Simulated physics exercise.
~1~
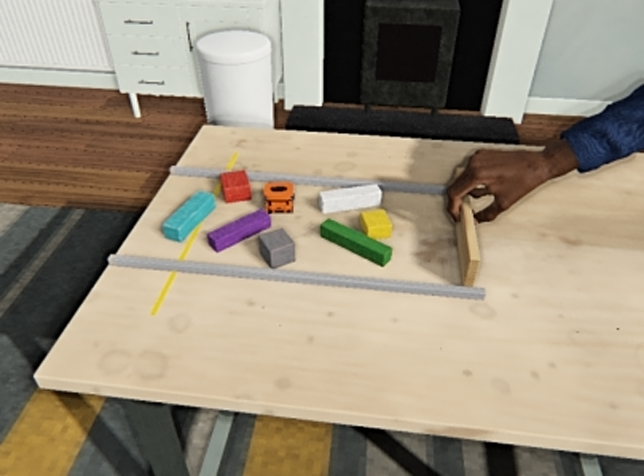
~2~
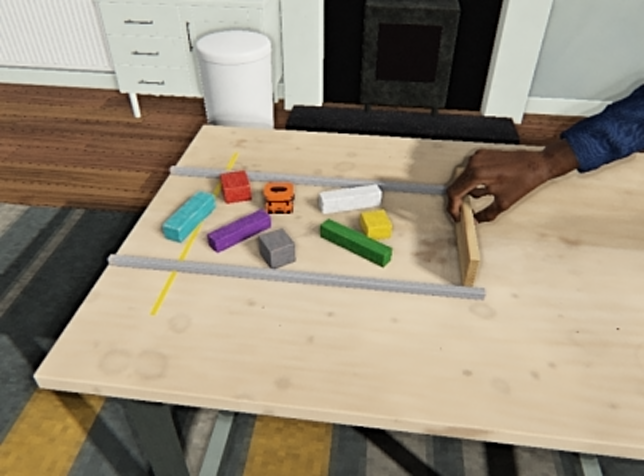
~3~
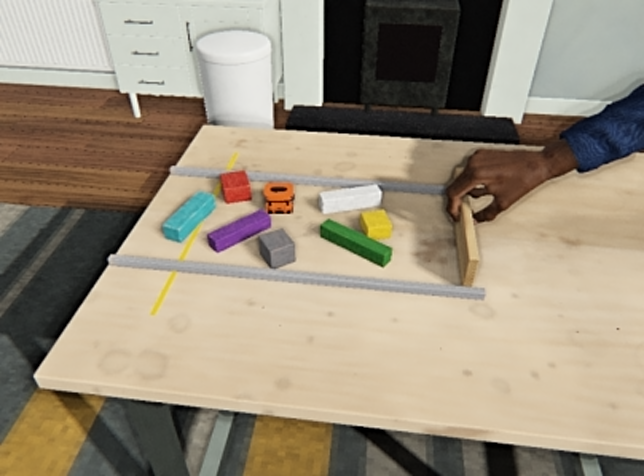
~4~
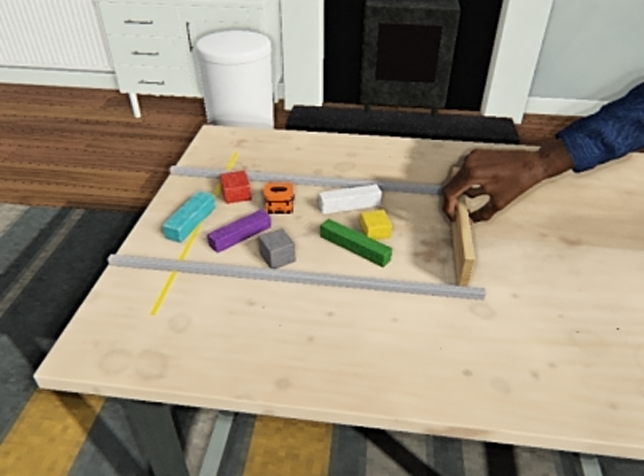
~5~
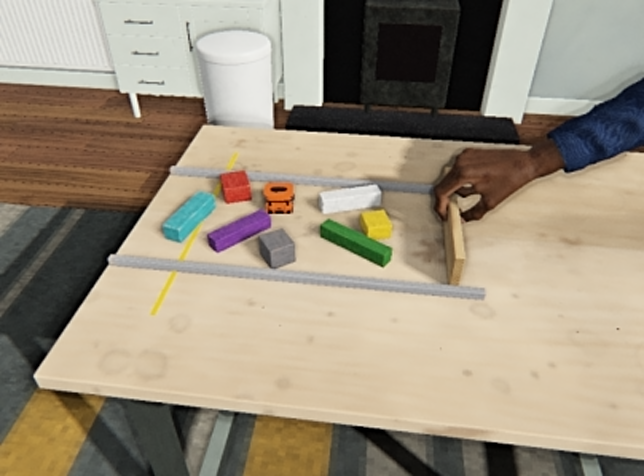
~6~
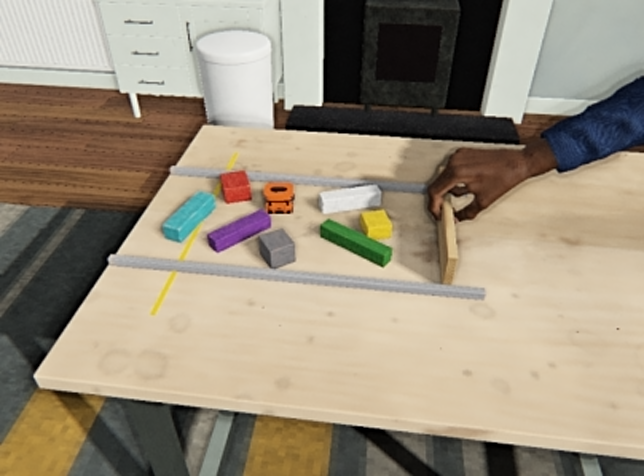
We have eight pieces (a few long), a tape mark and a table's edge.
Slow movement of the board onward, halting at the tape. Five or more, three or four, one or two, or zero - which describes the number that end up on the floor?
The pieces lost over the edge are fewer than three, but some.
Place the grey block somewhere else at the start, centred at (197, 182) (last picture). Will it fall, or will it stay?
It simply slips off.
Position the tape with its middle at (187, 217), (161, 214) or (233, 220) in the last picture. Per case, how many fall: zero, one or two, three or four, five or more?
Taken in the order given: Three to four, five or over, none.
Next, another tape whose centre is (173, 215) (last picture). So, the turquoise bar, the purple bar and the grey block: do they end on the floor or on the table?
One by one: The turquoise bar topples, the purple bar topples, the grey block holds its spot.
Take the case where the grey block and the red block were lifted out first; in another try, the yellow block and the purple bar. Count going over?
The count is 0 in one try and 0 in the other, in that order.
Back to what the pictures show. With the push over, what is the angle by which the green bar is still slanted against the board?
Somewhere near 30 degrees, I'd say.
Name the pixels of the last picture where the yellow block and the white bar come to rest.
The yellow block ends at (193, 208) and the white bar at (184, 191).
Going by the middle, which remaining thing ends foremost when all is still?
It is the orange case.
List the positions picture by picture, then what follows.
The first frame shows turquoise bar (190, 216); red block (236, 187); purple bar (240, 230); board (464, 224); tape (203, 218).
The second frame shows red block (236, 187); yellow block (376, 225).
The third frame shows purple bar (240, 231); board (463, 224).
The fourth frame shows turquoise bar (190, 216); grey block (277, 249).
The fifth frame shows red block (236, 187); orange case (279, 198).
The sixth frame shows turquoise bar (190, 216); red block (236, 187); purple bar (240, 231); board (445, 222); tape (203, 218).
Early on, none off yet; turquoise bar at rest near (190, 216); red block at rest near (236, 187); purple bar at rest near (240, 231).
Finally, the number that fall off is one or two; lost, turquoise bar.
